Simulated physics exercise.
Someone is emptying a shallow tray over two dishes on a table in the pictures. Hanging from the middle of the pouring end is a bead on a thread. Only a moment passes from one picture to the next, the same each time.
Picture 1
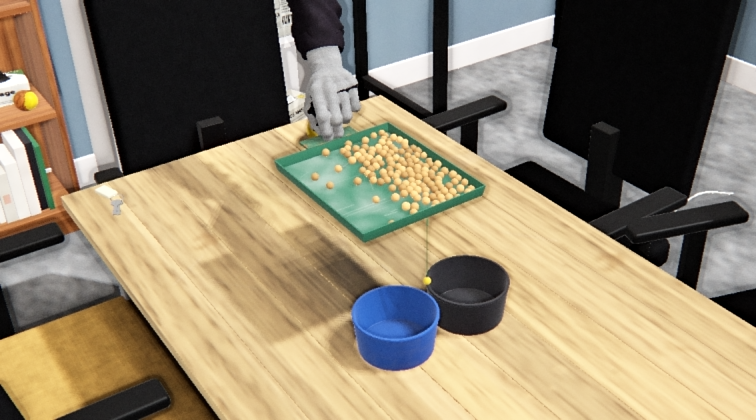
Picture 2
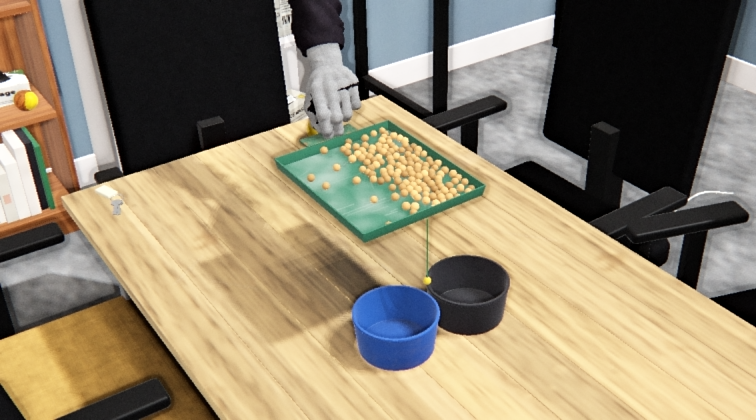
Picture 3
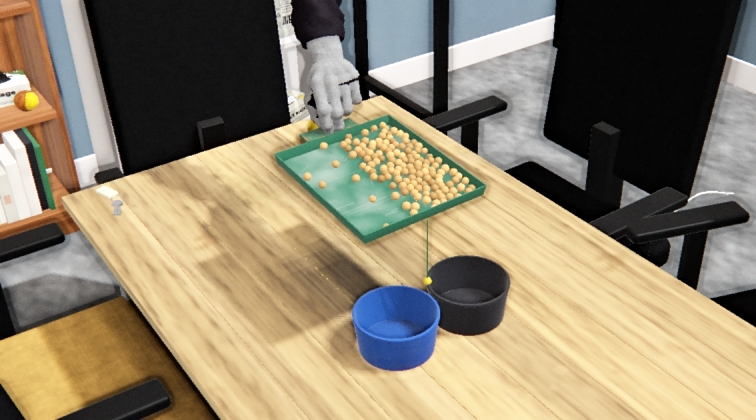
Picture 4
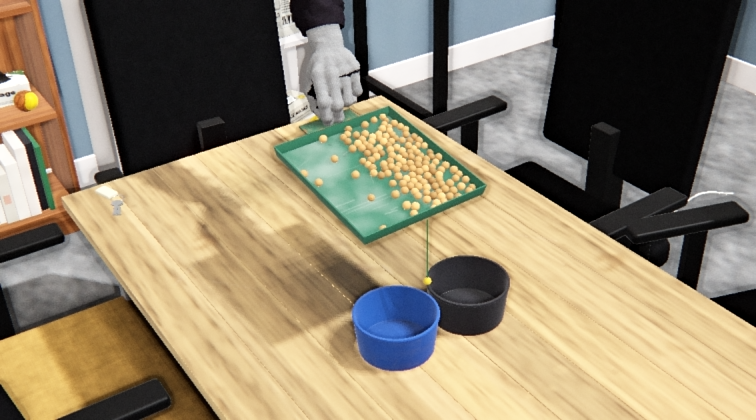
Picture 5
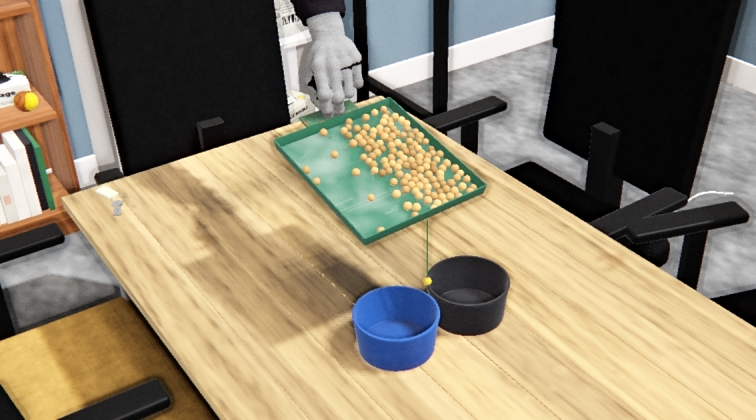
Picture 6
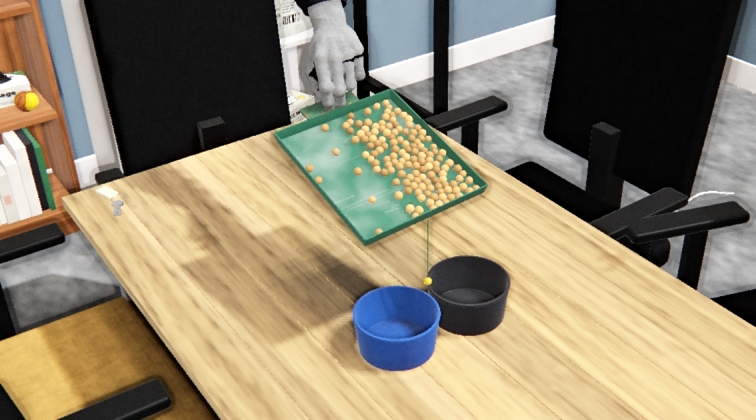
The footage shows a gray hand at the far end of a green tray of round wooden beads, gradually raising that end while the near edge stays above a blue bowl and a black bowl on a wooden table.
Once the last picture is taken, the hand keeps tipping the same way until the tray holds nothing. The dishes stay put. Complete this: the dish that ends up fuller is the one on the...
Left.
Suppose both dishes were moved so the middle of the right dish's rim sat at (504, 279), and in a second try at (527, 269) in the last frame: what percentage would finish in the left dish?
In order, 50 % and 30 %.
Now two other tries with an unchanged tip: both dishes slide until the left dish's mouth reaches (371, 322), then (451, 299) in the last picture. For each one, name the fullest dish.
At the first spot the left-side one comes out ahead, at the second spot the left-side one.
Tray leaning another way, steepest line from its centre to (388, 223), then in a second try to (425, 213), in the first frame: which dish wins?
For the first heading it's the dish at left, and for the second it's the dish at right.
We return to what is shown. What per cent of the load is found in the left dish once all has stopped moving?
I'd estimate near 70 per cent.
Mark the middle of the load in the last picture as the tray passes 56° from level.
Somewhere about pixel (416, 200).
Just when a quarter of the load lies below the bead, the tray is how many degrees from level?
Around 75° of tilt.
Soon after the last picture, tray tipped steeply; nearly all on the tray; a stray few in the left dish; a stray few outside both; a small part in the air.
A little later, tray tipped right over; about a quarter on the tray; about a third in the left dish; a small part in the right dish; a small part outside both; a small part in the air.
Later still, tray tipped past a quarter turn; about two thirds in the left dish; a small part in the right dish; about a quarter outside both.
By the end, tray tipped past a quarter turn; about two thirds in the left dish; a small part in the right dish; about a quarter outside both.
